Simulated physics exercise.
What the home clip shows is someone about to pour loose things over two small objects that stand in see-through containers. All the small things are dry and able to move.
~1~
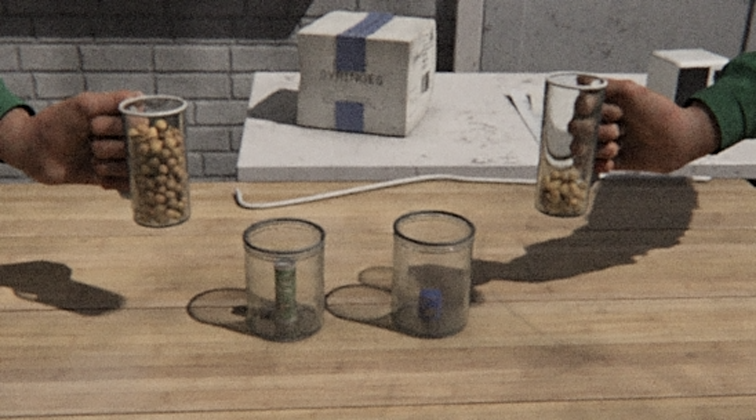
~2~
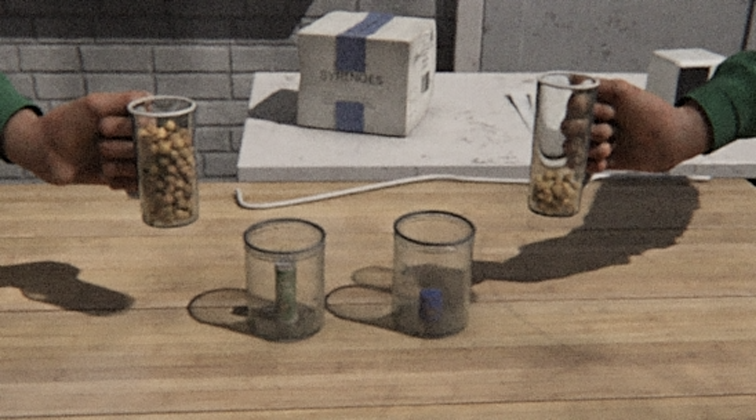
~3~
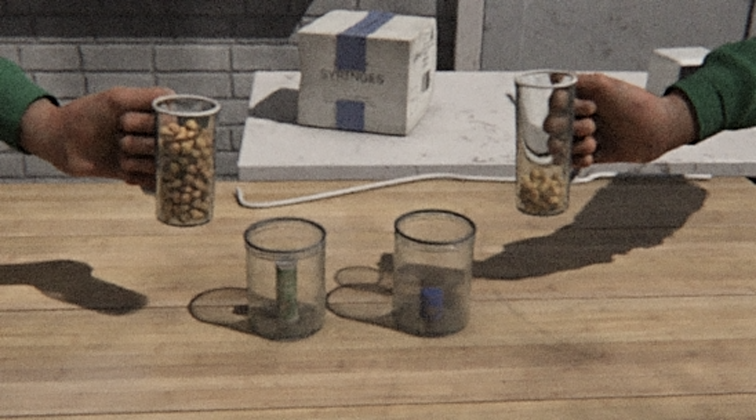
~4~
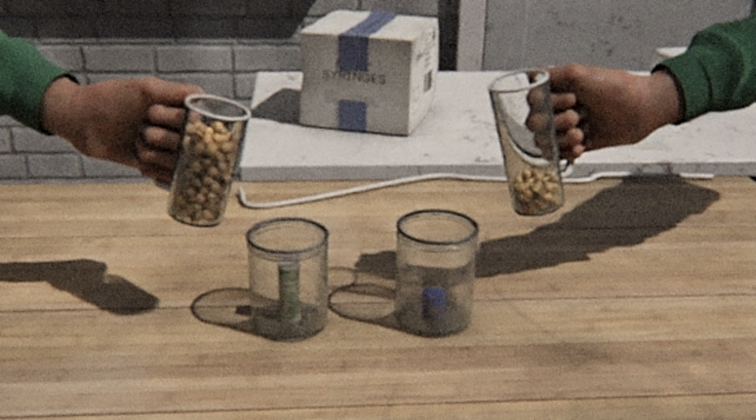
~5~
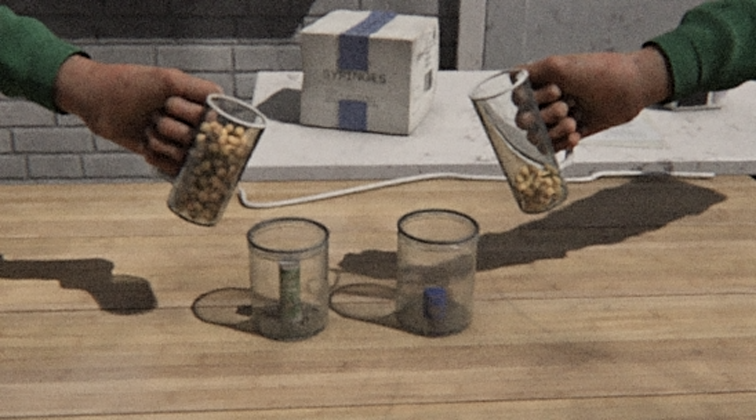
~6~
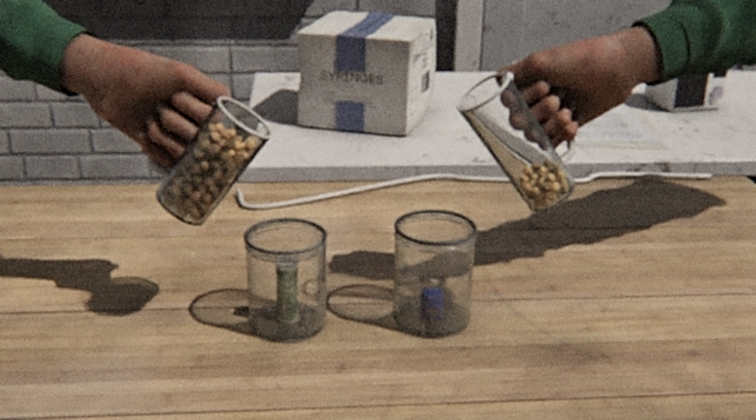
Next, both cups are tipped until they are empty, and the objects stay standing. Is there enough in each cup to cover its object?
In the end the left object pokes through, and the right object pokes through.
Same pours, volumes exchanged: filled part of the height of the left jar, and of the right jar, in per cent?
The left one reaches 15 % of its height, the right one 50 %.
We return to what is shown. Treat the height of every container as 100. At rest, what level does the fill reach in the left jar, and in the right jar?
Near 55 on the left, 20 on the right.
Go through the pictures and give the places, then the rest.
Small tin in the left jar near (285, 289), reaching well over half way up; left cup near (158, 163), three quarters full of round wooden beads; small canister in the right jar near (430, 303), a quarter of its height or less; right cup near (568, 146), a quarter full of dried chickpeas, in the first frame.
Left cup near (166, 163), upright; right cup near (560, 146), upright, in the second frame.
Left cup near (185, 162), tipped 4°; right cup near (544, 144), tipped 4°, in the third frame.
Left cup near (206, 162), tipped 15°; right cup near (529, 144), tipped 15°, in the fourth frame.
Left cup near (215, 162), tipped 25°; right cup near (521, 144), tipped 25°, in the fifth frame.
Small tin in the left jar near (287, 289); left cup near (212, 163), tipped 36°; small canister in the right jar near (432, 302); right cup near (518, 145), tipped 36°, in the sixth frame.
Then, 0.52 s on from there, left jar empty, all of its cupful still in the cup; right jar empty, all of its cupful still in the cup.
Then, 0.98 s on from there, left jar nearly empty, near half of its cupful still in the cup; right jar nearly empty, nearly all of its cupful still in the cup.
Then, 1.37 s on from there, left jar half full, none of its cupful still in the cup; right jar nearly empty, none of its cupful still in the cup.
In the end, left jar half full (surface near (287, 275)), nothing beside it; right jar nearly empty (surface near (432, 298)), nothing beside it; the left thing is still showing; the right thing is still showing.
